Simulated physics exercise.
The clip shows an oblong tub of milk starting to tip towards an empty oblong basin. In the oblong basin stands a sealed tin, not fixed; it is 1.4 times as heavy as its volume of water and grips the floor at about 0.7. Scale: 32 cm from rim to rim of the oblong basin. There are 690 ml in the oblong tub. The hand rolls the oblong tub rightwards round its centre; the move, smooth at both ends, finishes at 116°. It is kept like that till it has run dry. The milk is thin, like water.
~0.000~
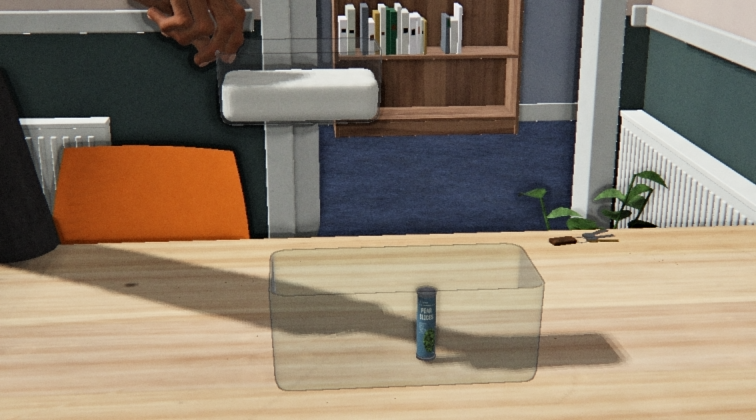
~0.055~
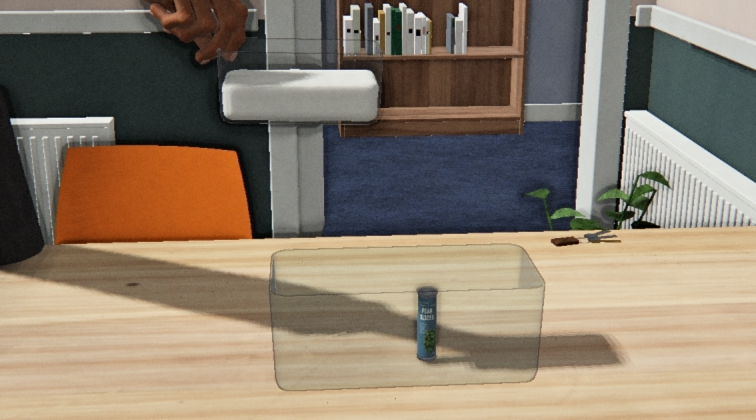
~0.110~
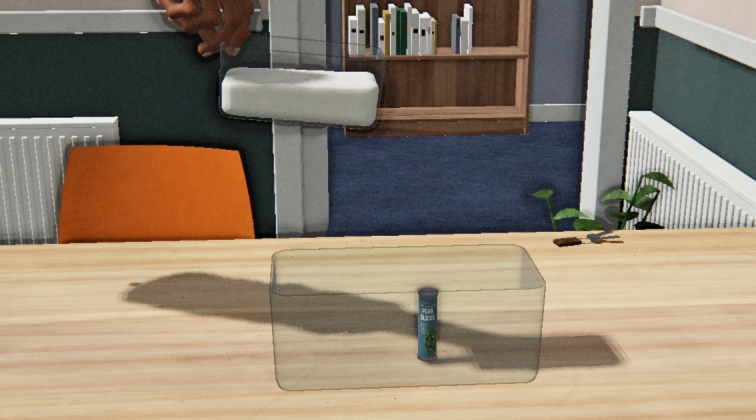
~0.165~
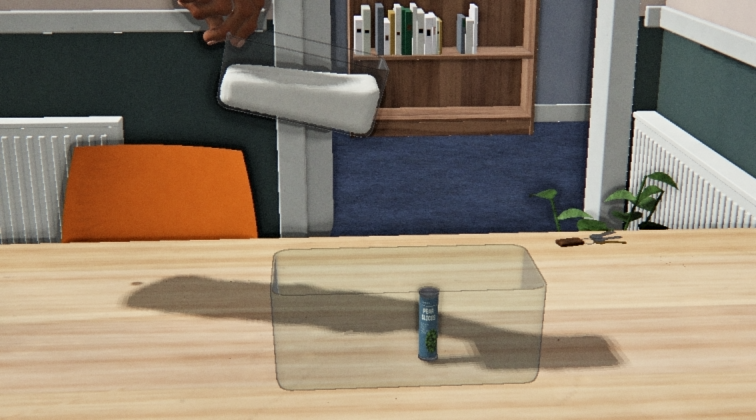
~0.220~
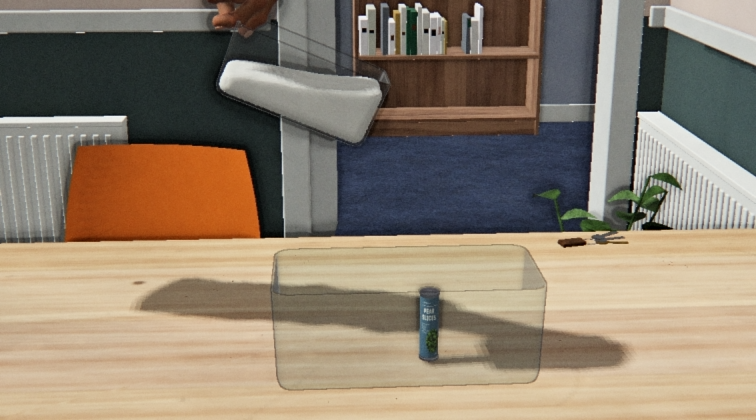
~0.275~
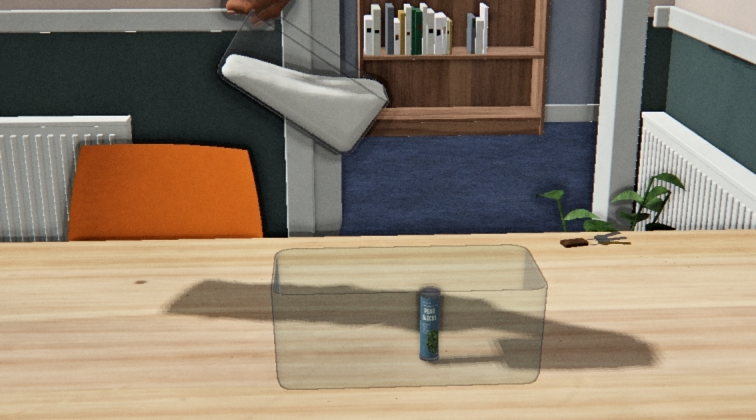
A hand tilts a clear oblong tub of milk rightwards above an empty clear basin.
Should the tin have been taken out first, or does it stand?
It remains upright.
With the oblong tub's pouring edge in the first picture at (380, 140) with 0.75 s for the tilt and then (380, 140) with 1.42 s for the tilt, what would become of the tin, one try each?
First it goes over; then it remains upright.
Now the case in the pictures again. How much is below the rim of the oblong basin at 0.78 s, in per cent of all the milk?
About 88 per cent.
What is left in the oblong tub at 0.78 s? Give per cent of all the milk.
About 2 per cent.
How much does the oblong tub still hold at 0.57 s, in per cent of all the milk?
About 14 per cent.
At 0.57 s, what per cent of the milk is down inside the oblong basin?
Near 20 in a hundred.
Then, 0.57 s in, the tilt is 100° and 13 per cent is still to pour; the tin stands where it began.
Then, 0.78 s in, the tilt is 116° and 2 per cent is still to pour; the tin stands 1 cm from where it began.
Then, 1.01 s in, the tilt is 116° and 0 per cent is still to pour; the tin leans 6°.
Then, 1.25 s in, the tilt is 116° and 0 per cent is still to pour; the tin stands 1 cm from where it began.
Finally, the tin stands where it began.
